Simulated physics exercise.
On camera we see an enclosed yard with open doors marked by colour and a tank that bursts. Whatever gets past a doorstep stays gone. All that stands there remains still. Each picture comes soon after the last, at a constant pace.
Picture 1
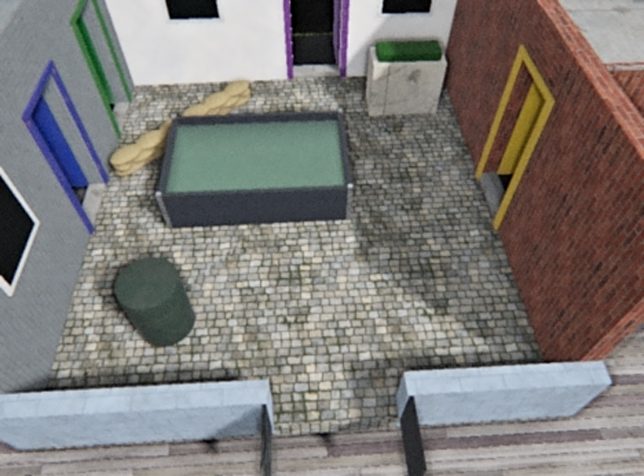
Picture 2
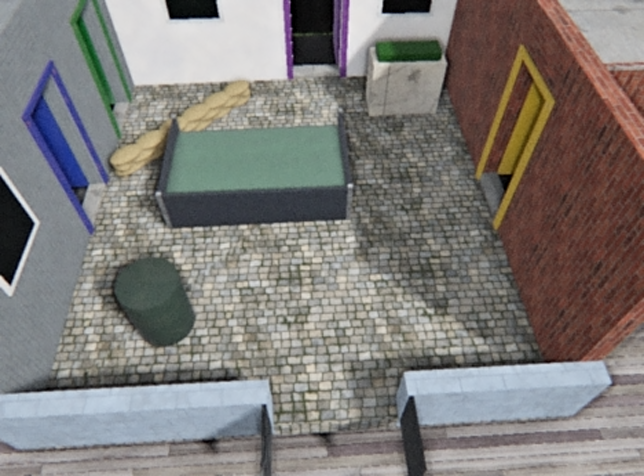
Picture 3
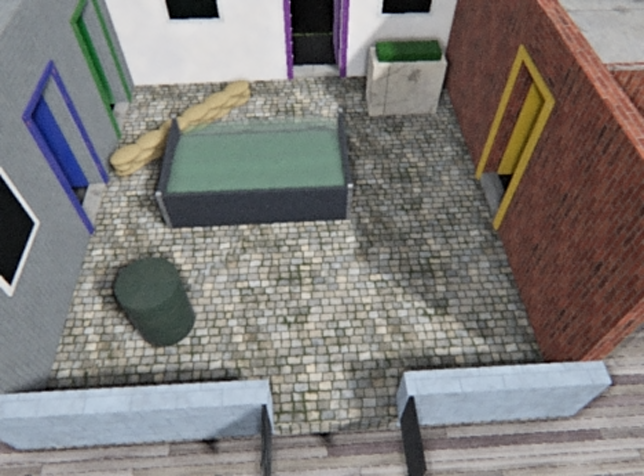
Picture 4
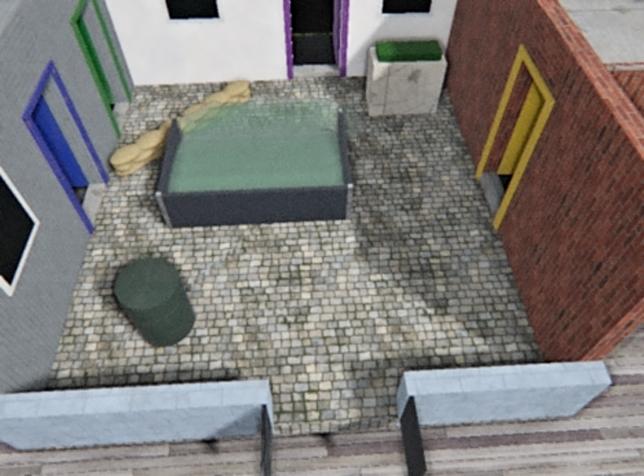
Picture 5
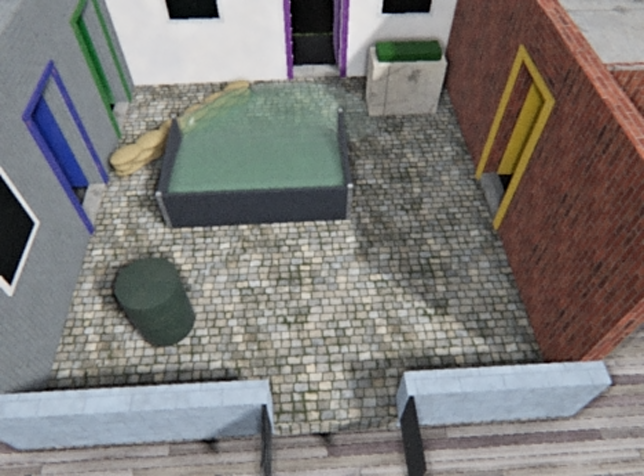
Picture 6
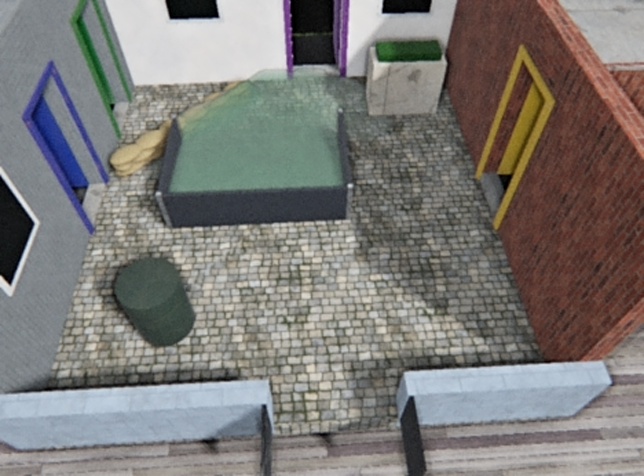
The footage shows a courtyard with a dark-walled tank of green water, a dark barrel and coloured doorways. The tank's far side opens, and water pours out, spreading across the cobbles toward the white wall and purple doorway.
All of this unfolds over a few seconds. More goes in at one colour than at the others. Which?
It is purple.
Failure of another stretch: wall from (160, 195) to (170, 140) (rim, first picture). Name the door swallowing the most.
It's the blue-painted one.
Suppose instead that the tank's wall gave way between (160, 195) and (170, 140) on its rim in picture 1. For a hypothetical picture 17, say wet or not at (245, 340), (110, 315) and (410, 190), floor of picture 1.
Untouched, soaked, untouched.
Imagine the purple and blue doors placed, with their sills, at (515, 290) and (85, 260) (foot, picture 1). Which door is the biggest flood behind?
It's the green-painted one.
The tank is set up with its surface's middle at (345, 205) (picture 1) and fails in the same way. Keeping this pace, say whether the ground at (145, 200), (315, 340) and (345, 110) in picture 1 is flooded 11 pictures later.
In turn: Free of water, free of water, awash.
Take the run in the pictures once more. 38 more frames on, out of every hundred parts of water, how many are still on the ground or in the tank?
That comes to around 82 in a hundred.
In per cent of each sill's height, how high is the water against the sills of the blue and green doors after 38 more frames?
About 40 %, then 300 %.
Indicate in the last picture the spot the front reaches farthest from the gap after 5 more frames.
I'd say at around (408, 79).
A moment on, water covers 25 % of the floor; yellow door not reached, purple door a lot in, green door not reached, blue door not reached.
Next, water covers 30 % of the floor; yellow door not reached, purple door a lot in, green door a trickle in, blue door wet at the sill, nothing in.
Then, water covers 45 % of the floor; yellow door wet at the sill, nothing in, purple door a lot in, green door some in, blue door wet at the sill, nothing in.
Later, water covers 75 % of the floor; yellow door wet at the sill, nothing in, purple door a lot in, green door a lot in, blue door wet at the sill, nothing in.
In the end, water covers 90 % of the floor; yellow door wet at the sill, nothing in, purple door a lot in, green door a lot in, blue door wet at the sill, nothing in; the purple door has let in the most.
